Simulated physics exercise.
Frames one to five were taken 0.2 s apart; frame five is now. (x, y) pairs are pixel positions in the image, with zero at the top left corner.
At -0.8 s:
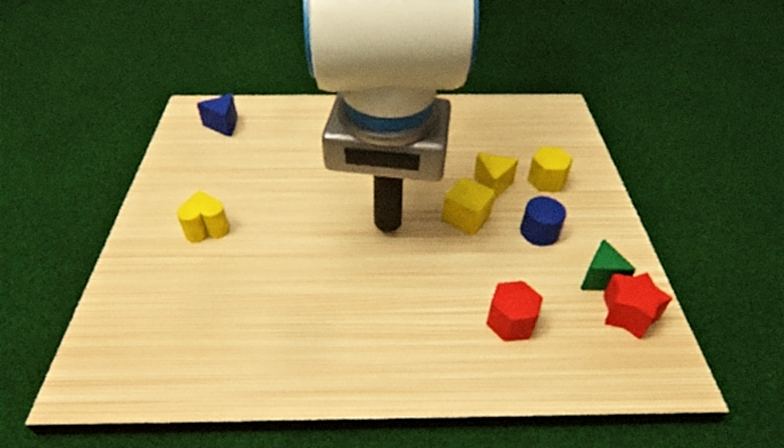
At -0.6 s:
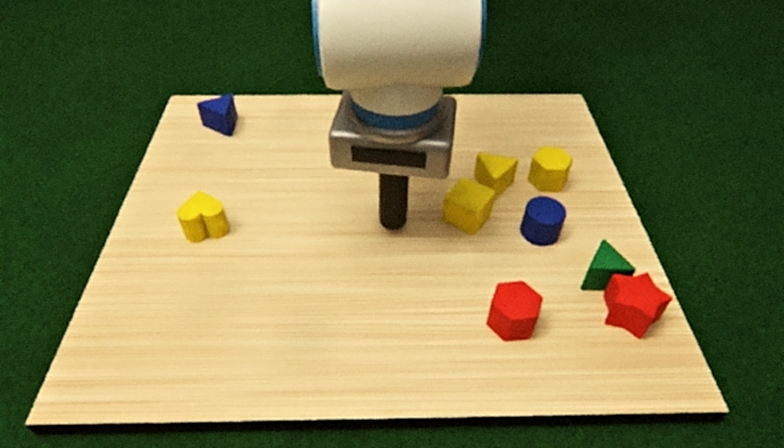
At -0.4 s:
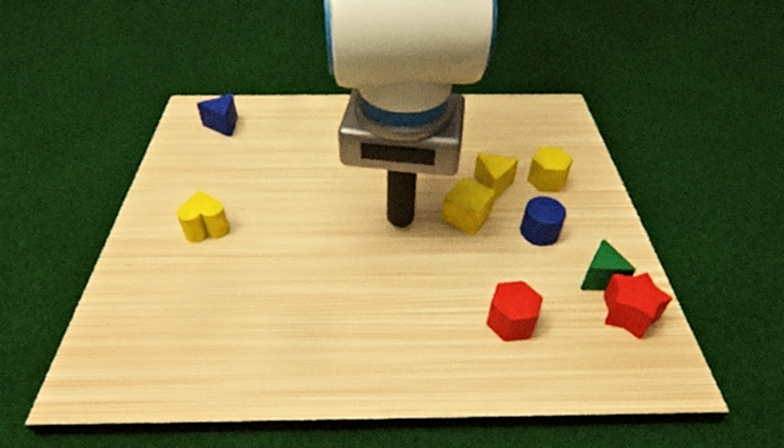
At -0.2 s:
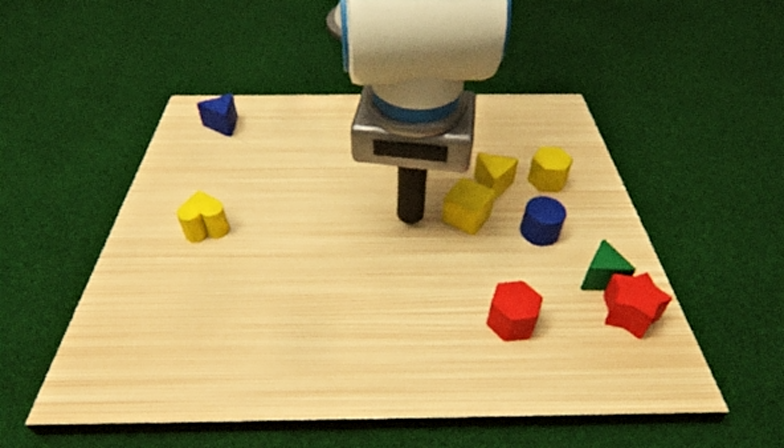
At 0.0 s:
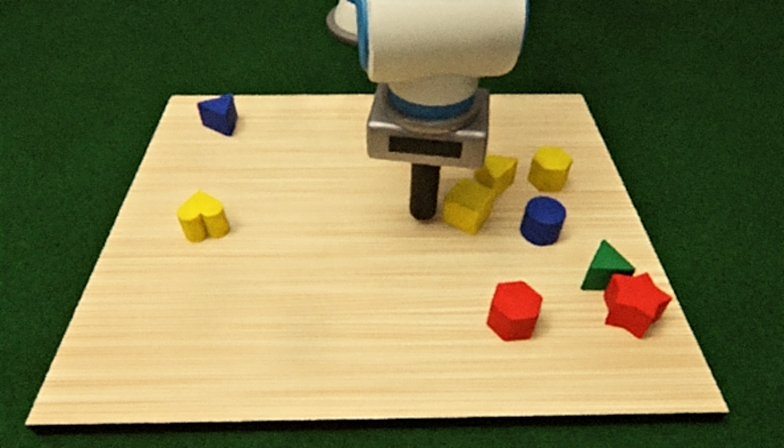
A robot arm moves its dark peg slowly right across a wooden board, nearing yellow blocks.
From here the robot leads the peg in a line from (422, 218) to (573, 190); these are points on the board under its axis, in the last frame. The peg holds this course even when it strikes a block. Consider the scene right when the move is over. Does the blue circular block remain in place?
No
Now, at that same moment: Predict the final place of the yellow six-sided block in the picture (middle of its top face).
Pixel (566, 148).
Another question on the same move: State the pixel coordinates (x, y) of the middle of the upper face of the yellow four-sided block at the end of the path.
At (539, 199).
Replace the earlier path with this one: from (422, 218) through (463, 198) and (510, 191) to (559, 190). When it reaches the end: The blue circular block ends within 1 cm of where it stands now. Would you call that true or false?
The claim holds.
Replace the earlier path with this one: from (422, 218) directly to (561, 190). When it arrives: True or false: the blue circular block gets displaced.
The statement is correct.
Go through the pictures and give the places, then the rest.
The first picture shows peg's lower end (388, 222); yellow four-sided block (470, 194); yellow triangle (497, 163); blue circular block (547, 209); yellow six-sided block (553, 157).
The second picture shows peg (393, 220); blocks still.
The third picture shows peg (400, 217); blocks still.
The fourth picture shows peg (410, 214); blocks still.
The fifth picture shows peg (423, 211); yellow four-sided block (470, 194); yellow triangle (497, 163); blue circular block (547, 209); yellow six-sided block (553, 157).
On the path given first. One third of the way, peg (476, 201); yellow four-sided block (509, 196).
Two thirds of the way, peg (527, 192); yellow four-sided block (539, 199), turned 35° clockwise; yellow triangle (508, 158), turned 70° anticlockwise; blue circular block (572, 223).
At the end, peg (575, 184); yellow four-sided block (539, 199), turned 40° clockwise; yellow triangle (508, 158), turned 75° anticlockwise; blue circular block (572, 224); yellow six-sided block (566, 148), turned 65° anticlockwise.
